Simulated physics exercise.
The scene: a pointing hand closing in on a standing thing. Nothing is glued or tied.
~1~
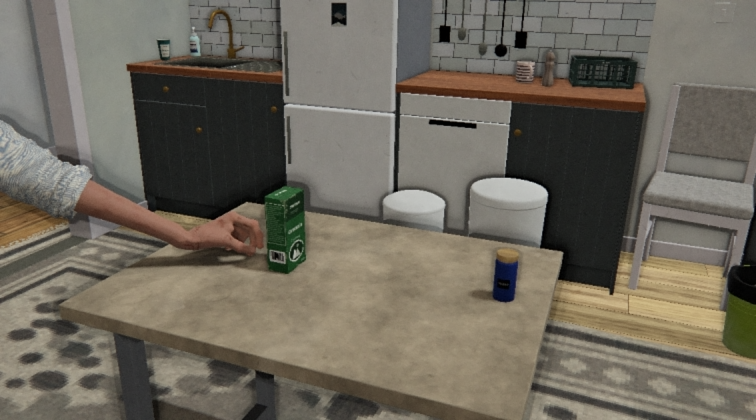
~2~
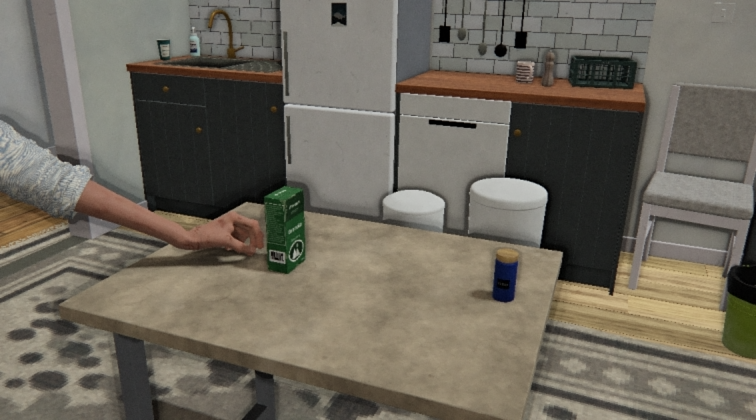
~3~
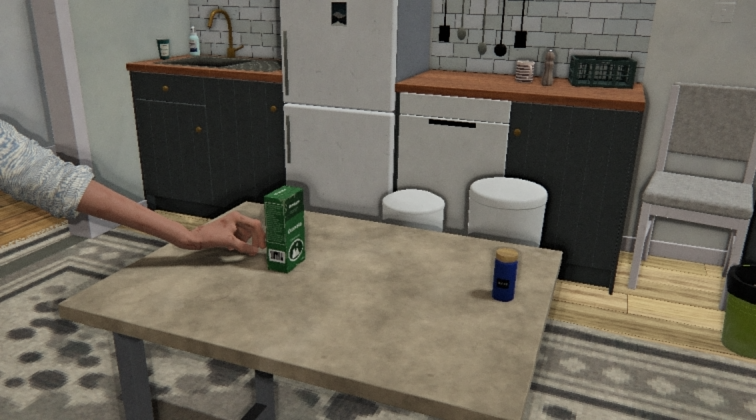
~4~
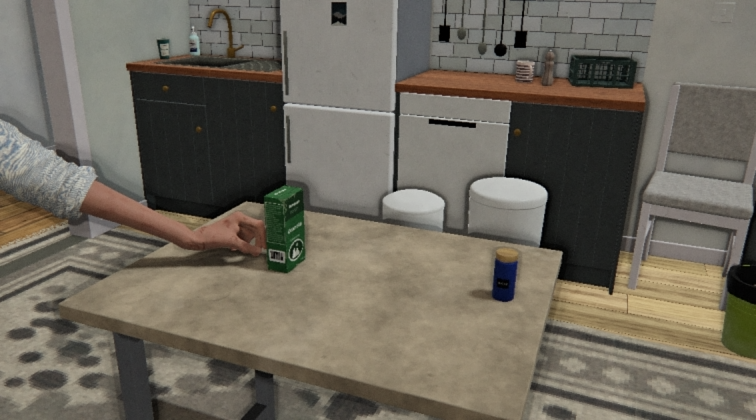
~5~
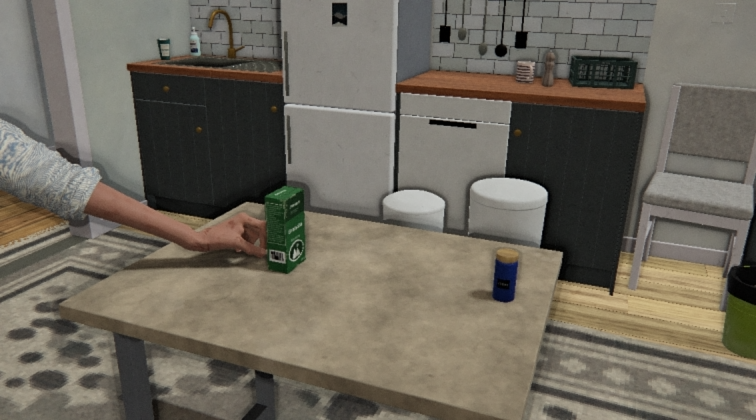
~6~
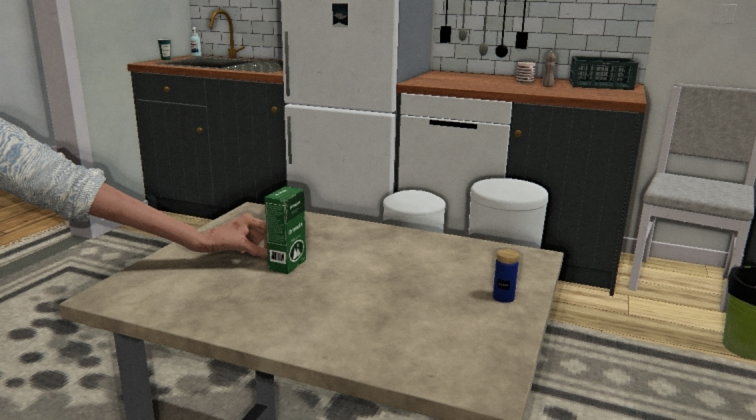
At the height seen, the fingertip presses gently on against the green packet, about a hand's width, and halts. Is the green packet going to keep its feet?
The green packet keeps standing.
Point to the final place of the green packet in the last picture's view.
Near (338, 239).
Then, 0.40 s after the last picture, green packet slid a little near (304, 233).
Then, 0.70 s after the last picture, green packet slid about its own width near (321, 236).
At rest, moved from the start, green packet. Seen from the same camera at the end, green packet near (338, 238).
